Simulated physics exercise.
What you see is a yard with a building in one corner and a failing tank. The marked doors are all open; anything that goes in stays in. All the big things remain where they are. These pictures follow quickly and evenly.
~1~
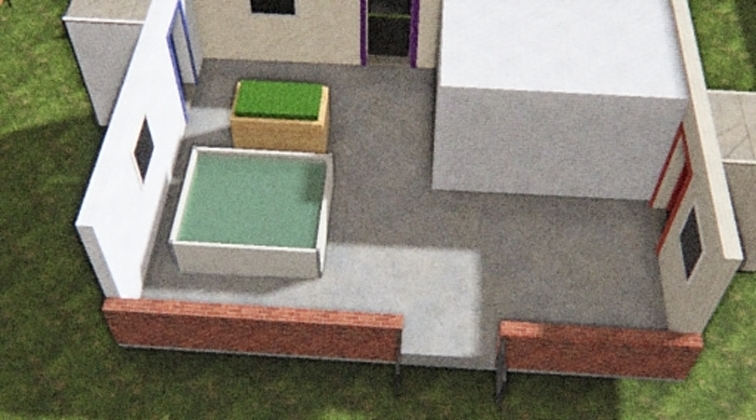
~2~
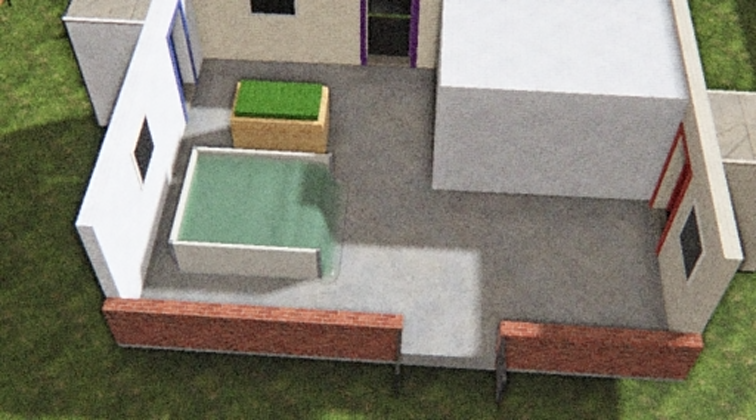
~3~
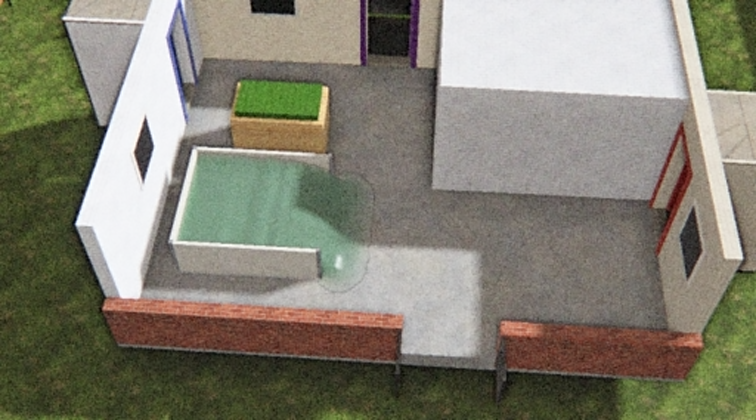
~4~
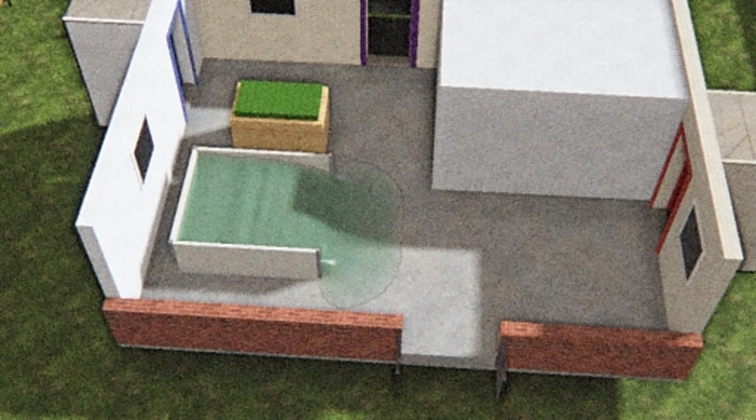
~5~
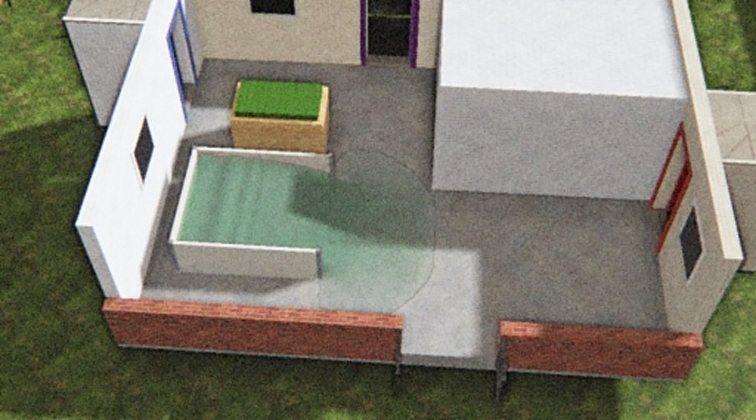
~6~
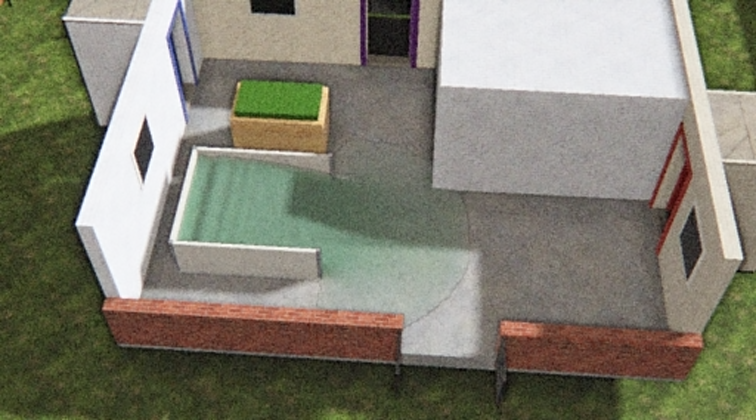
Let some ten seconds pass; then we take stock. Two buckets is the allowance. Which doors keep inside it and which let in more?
The blue door does not top two buckets; the red door tops two buckets; the purple door tops two buckets.
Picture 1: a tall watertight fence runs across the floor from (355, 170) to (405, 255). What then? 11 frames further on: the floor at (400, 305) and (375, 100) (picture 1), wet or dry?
First point soaked, second point soaked.
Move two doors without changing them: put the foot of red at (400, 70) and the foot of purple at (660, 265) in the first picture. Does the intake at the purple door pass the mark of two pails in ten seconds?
Result: Purple door rises above.
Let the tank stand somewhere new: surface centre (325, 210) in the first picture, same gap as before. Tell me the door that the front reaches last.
That's the blue one.
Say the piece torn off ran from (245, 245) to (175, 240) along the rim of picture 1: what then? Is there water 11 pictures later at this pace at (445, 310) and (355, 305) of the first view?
Soaked, then soaked.
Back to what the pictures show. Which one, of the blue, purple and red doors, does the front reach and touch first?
Answer: The red-painted one.
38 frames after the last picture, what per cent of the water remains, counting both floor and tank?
Near 76 in a hundred.
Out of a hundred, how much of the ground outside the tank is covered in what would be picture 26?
Close to 65 %.
A moment on, water covers 45 % of the floor; the blue door not reached, the red door not reached, the purple door not reached.
Next, water covers 60 % of the floor; the blue door not reached, the red door over two buckets in, the purple door not reached.
Then, water covers 65 % of the floor; the blue door not reached, the red door far over two buckets in, the purple door over two buckets in.
Later, water covers 80 % of the floor; the blue door wet at the sill, nothing in, the red door far over two buckets in, the purple door over two buckets in.
In the end, water covers 95 % of the floor; the blue door wet at the sill, nothing in, the red door far over two buckets in, the purple door over two buckets in.
